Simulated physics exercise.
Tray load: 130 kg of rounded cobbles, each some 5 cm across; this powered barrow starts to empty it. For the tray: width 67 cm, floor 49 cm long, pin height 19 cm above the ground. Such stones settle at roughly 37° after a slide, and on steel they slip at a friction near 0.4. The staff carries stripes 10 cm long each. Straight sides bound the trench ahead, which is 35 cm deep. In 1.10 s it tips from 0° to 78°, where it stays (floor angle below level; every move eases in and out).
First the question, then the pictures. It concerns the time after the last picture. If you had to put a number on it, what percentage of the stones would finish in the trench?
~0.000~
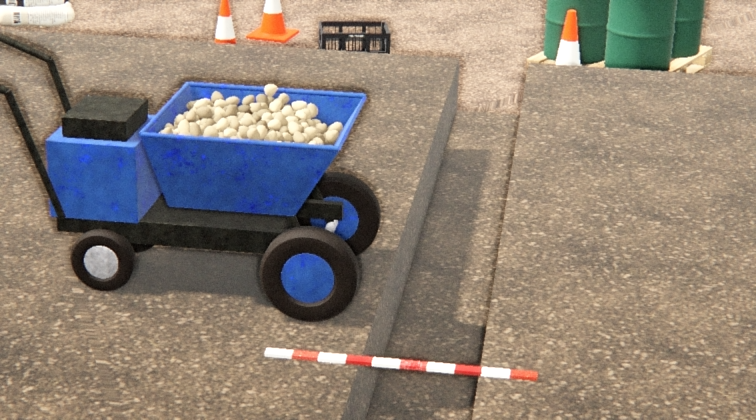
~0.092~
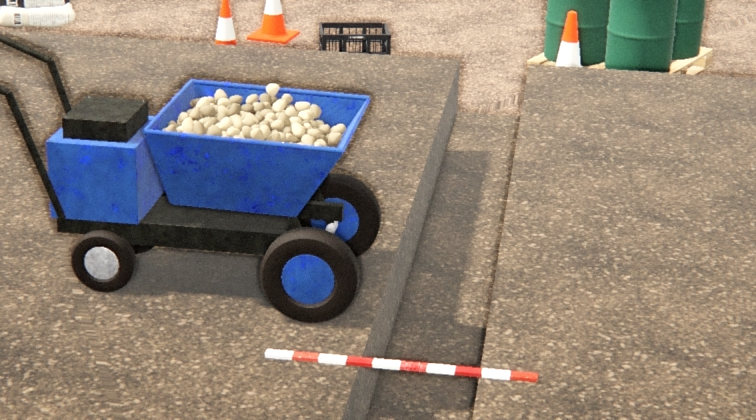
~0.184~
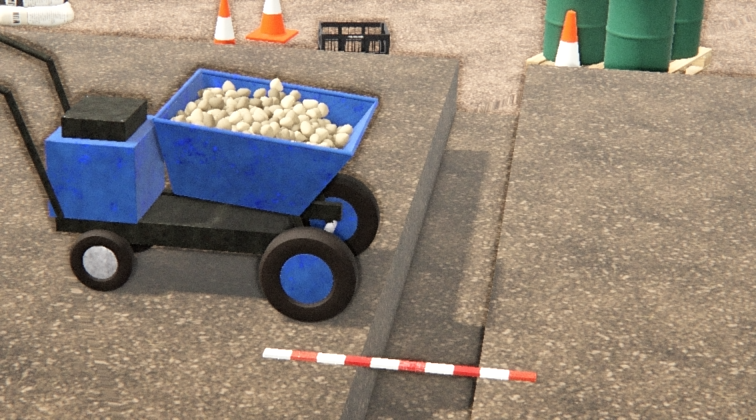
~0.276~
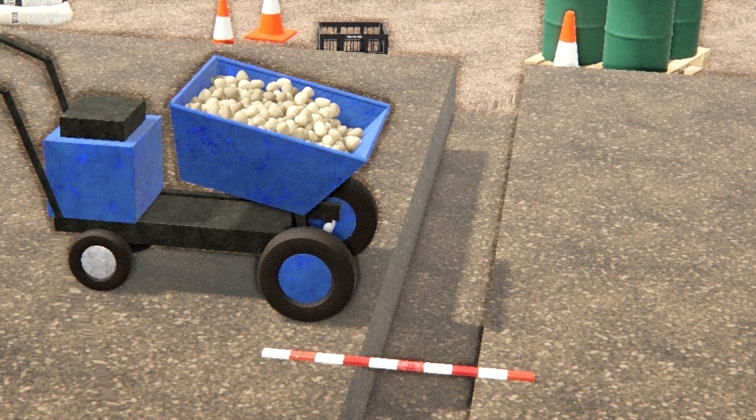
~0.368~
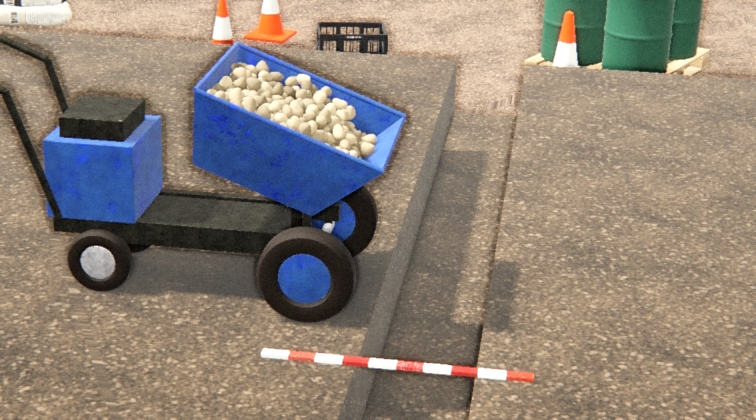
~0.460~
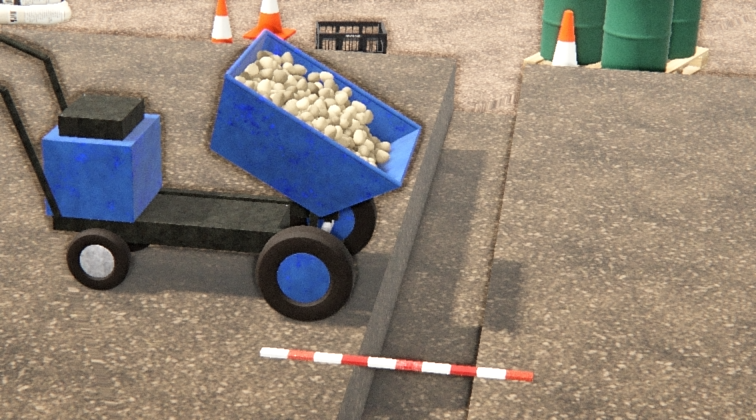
I'd put it at about 43 percent.
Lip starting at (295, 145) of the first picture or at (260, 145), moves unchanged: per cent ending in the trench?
The first start gives about 85 per cent, the second about 100.
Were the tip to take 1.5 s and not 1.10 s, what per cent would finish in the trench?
It would be near 50 percent.
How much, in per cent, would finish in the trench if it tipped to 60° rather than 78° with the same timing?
I'd expect around 25 in a hundred.
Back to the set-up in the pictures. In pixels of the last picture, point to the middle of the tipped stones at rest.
The middle should be near (511, 298).
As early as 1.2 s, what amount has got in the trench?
I'd put it near 10 per cent.
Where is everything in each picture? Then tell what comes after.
In the first frame, the tray is at 0°, its lip at (339, 149); the top of the load is at (256, 105).
In the second frame, the tray is at 2°, its lip at (343, 151); the top of the load is at (255, 106); the stones move at 0.3 m/s on average.
The third frame shows lip at (352, 154), floor tilted 6°, highest stones at (237, 98); the stones move at 0.5 m/s on average.
The fourth frame shows lip at (366, 161), floor tilted 12°, highest stones at (224, 89); the stones move at 0.7 m/s on average.
In the fifth frame, the tray is at 20°, its lip at (383, 172); the top of the load is at (242, 76); the stones move at 0.8 m/s on average.
The sixth frame shows lip at (400, 185), floor tilted 30°, highest stones at (265, 65); the stones move at 0.9 m/s on average.
After 0.8 s the floor is at 65°; 100 % in the tray; the foremost stones are at (461, 222).
After 1.2 s the floor is at 78°; 48 % in the tray, 12 % in the trench, 41 % past the trench; the foremost stones are at (609, 311).
After 1.5 s the floor is at 78°; 18 % in the tray, 24 % in the trench, 58 % past the trench; the foremost stones are at (751, 335).
After 3.5 s the floor is at 78°; 0 % in the tray, 43 % in the trench, 57 % past the trench; the foremost stones are past the picture's edge.
